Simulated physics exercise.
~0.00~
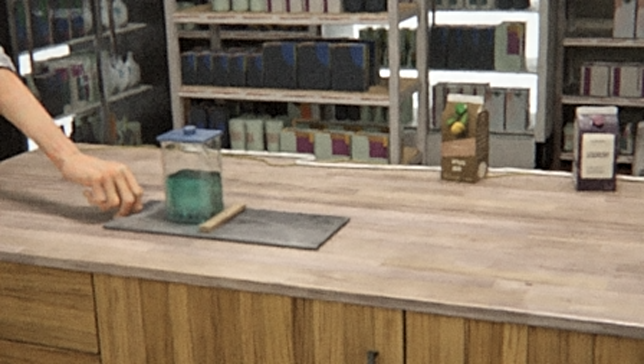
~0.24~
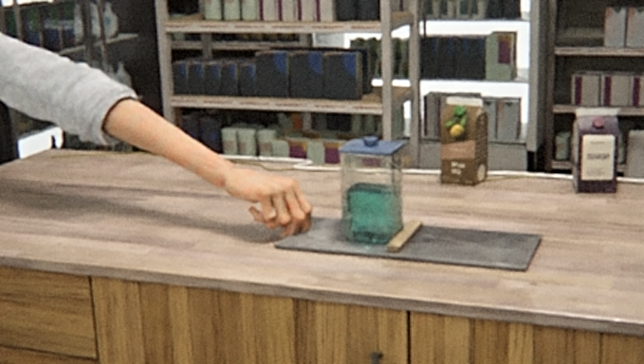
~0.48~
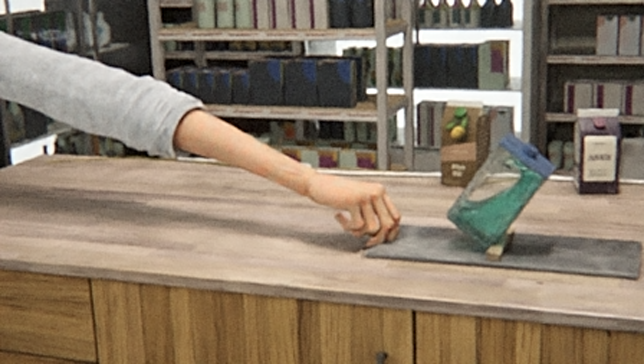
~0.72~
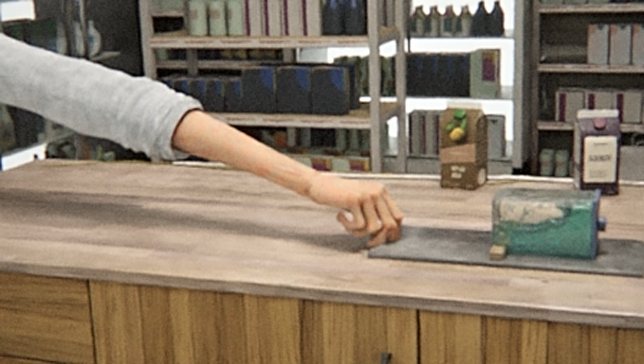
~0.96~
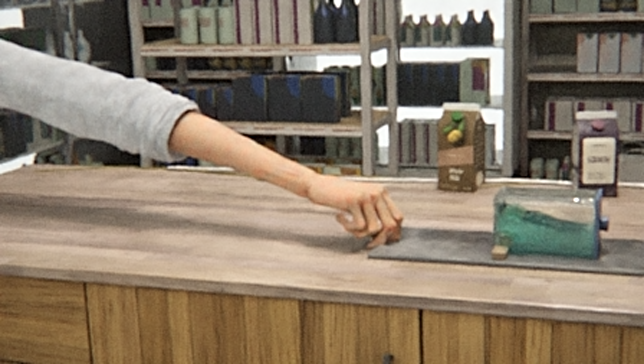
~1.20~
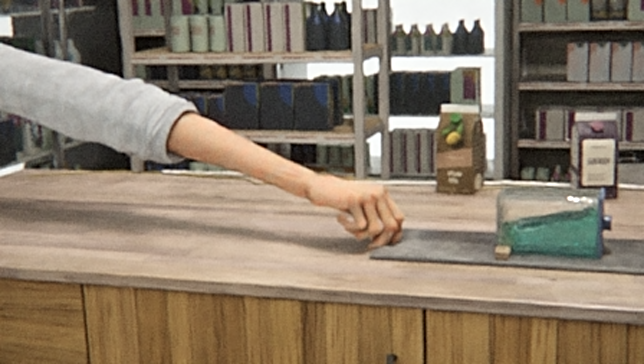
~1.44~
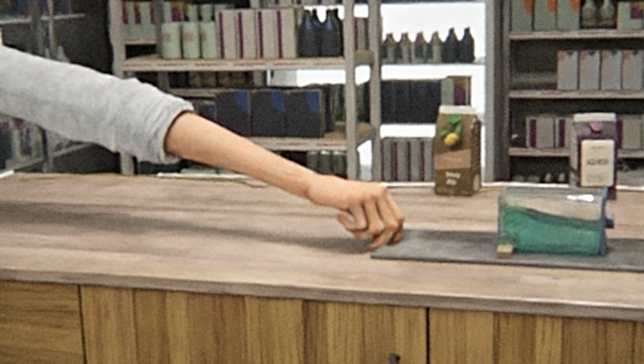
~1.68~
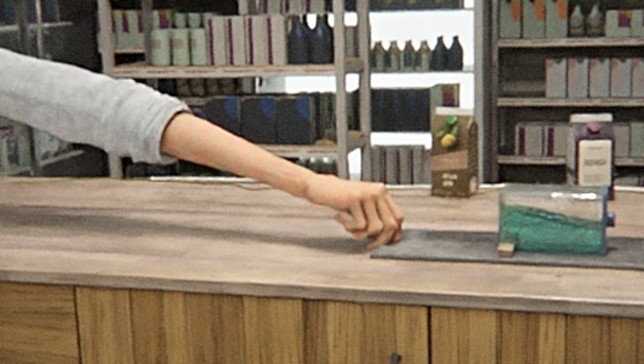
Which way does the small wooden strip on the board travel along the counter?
The wooden strip moves to the right, along with the board.
